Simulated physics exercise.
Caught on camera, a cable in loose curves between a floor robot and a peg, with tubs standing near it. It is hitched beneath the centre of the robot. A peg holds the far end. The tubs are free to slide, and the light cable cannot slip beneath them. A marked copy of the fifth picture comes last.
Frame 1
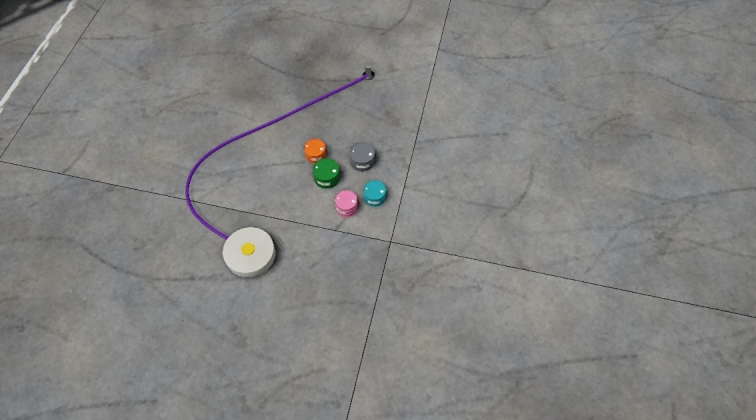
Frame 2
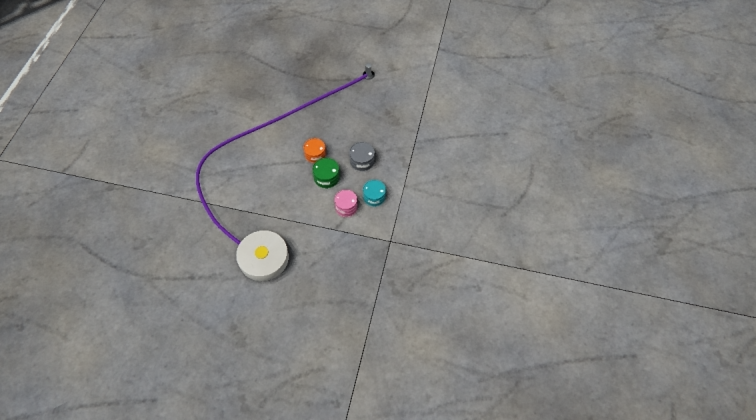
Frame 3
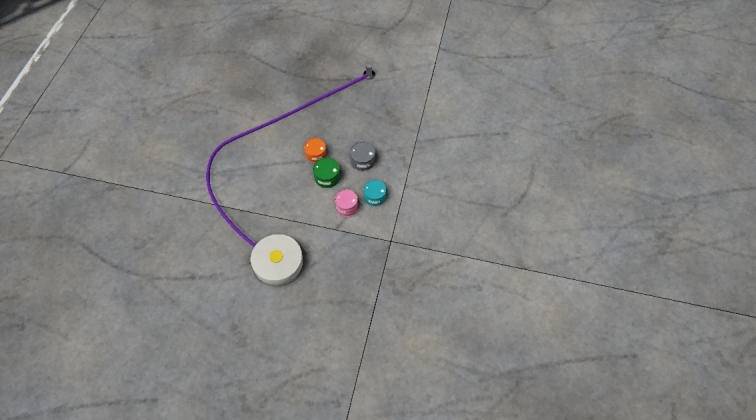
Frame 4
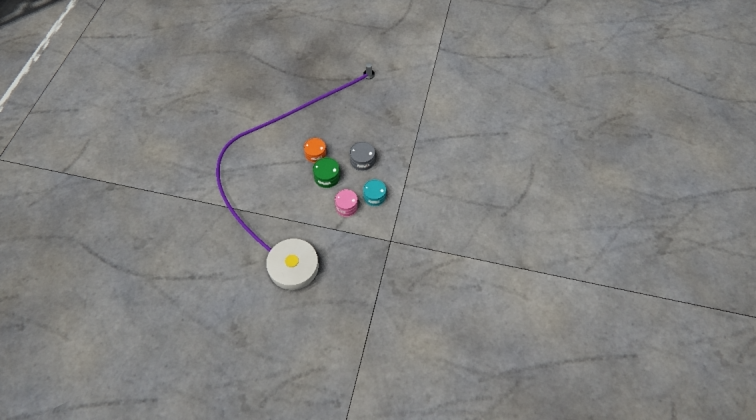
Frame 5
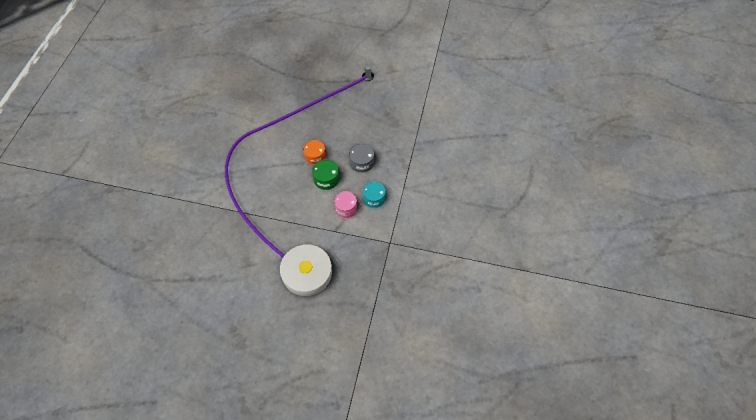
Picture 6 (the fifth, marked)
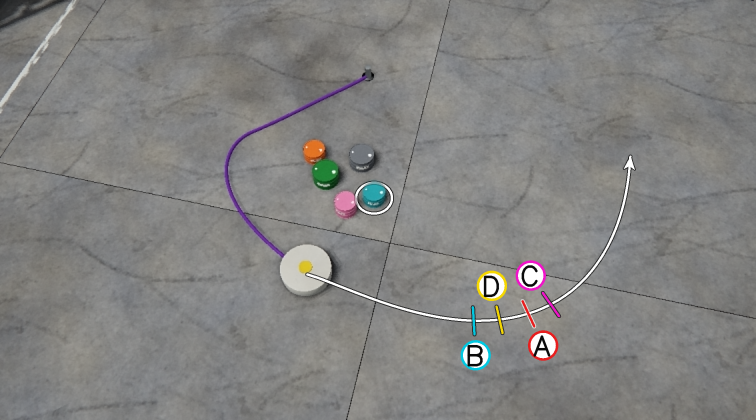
A white round robot with a yellow centre slides slowly and steadily a short way right and slightly down across a grey, cracked-looking floor of large slabs, seen from above at a slant. Its purple cable curves up on the left to a small dark peg, drawing rightward with it. Orange, green, grey, pink and turquoise tubs stay clustered right of the cable, unmoved.
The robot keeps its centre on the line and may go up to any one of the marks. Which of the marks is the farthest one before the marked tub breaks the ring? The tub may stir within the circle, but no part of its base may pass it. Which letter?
B is the last safe stop.
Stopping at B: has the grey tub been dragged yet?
No.
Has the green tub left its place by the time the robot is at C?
Yes.
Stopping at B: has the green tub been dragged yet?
Yes.
On the marked copy, A at (528, 314); B at (474, 321); C at (551, 304); D at (499, 320); the ring at (374, 198); the route from (307, 274) via (536, 311) to (630, 156).
Taking B. A third of the way, robot (363, 292); turquoise tub (374, 195).
Two thirds of the way, robot (420, 310); turquoise tub (374, 195).
When it is over, robot (475, 318); green tub (342, 175); orange tub (339, 156); pink tub (351, 203); turquoise tub (374, 195); the turquoise tub is still in its ring.
As for the rest, A drags the ringed tub to (403, 185); C drags the ringed tub to (416, 182); D drags the ringed tub to (387, 189).
